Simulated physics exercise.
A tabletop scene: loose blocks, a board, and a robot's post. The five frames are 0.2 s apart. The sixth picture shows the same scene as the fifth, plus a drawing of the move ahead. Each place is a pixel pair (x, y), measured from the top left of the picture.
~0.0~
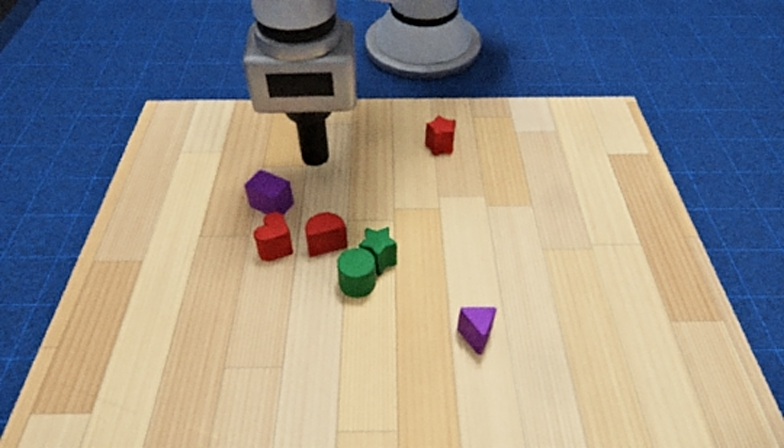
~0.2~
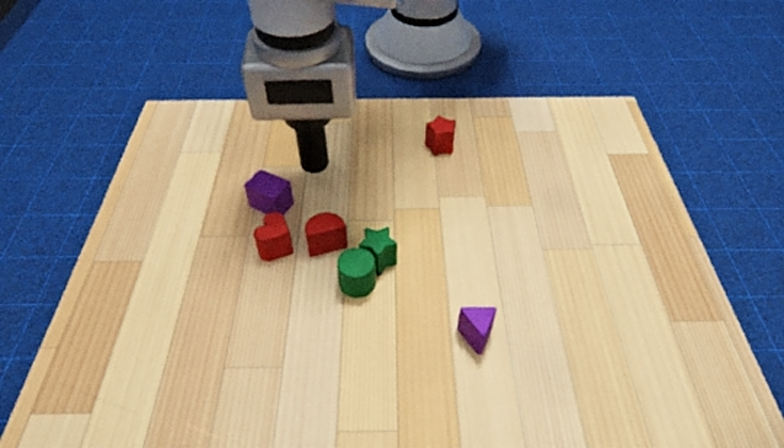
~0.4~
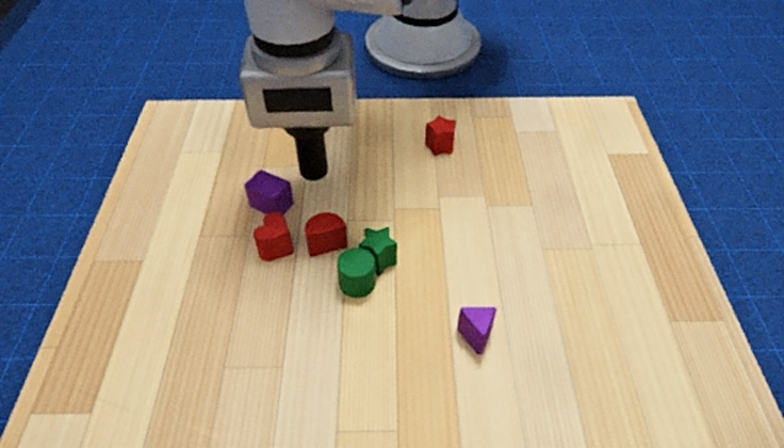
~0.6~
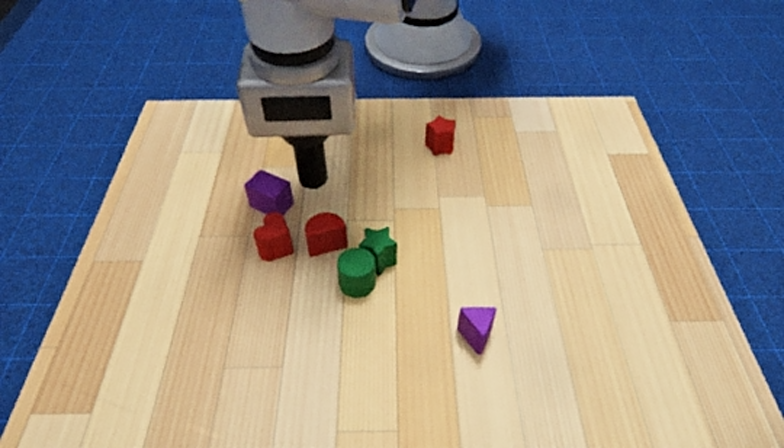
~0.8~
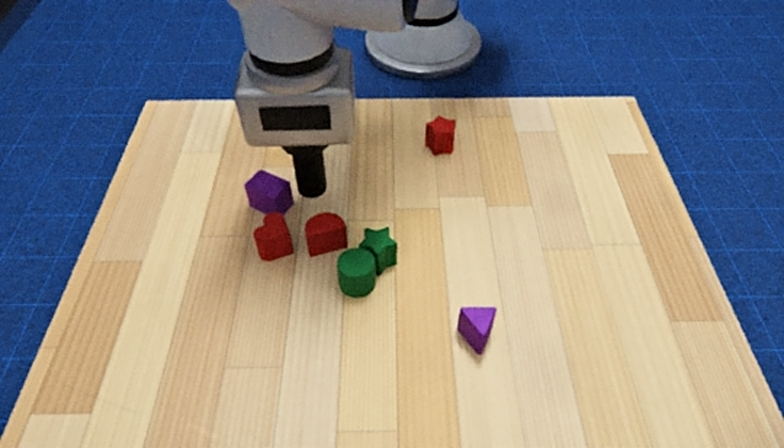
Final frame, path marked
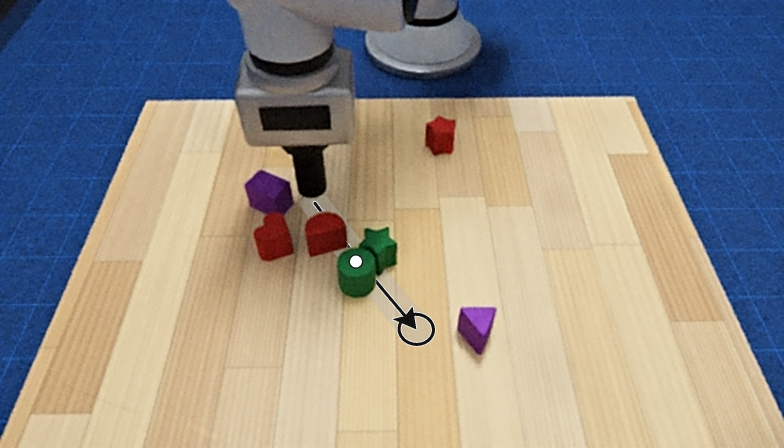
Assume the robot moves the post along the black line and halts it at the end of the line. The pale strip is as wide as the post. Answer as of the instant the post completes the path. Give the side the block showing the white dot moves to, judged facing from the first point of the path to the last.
Side: Right.
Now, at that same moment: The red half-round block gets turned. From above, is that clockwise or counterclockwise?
Rotation: Clockwise.
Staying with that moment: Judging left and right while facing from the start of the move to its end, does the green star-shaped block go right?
I'd say no.
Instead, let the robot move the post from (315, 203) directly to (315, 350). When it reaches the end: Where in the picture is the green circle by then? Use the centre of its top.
Its top centre lands on (377, 277).
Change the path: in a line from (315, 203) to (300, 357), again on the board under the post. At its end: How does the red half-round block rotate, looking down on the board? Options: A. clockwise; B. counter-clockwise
(B)
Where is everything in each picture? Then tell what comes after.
The first picture shows post tip (316, 158); block tops, purple rectangular block (267, 183); red half-round block (324, 222); green circle (356, 262); green star-shaped block (378, 239).
The second picture shows post (315, 165); blocks unchanged.
The third picture shows post (314, 172); blocks unchanged.
The fourth picture shows post (314, 180); blocks unchanged.
The fifth picture shows post (313, 189); purple rectangular block (267, 183); red half-round block (324, 222); green circle (356, 262); green star-shaped block (378, 239).
Path on the board, straight from (315, 203) to (416, 329); the dot is on the green circle.
On the path given first. One third of the way, post (342, 227); red half-round block (326, 241), turned 55° clockwise.
Two thirds of the way, post (377, 270); red half-round block (325, 247), turned 80° clockwise; green circle (364, 290); green star-shaped block (405, 252), turned 40° anticlockwise.
At the end, post (417, 317); purple rectangular block in place; red half-round block (325, 247), turned 80° clockwise; green circle (366, 305); green star-shaped block (408, 255), turned 60° anticlockwise.
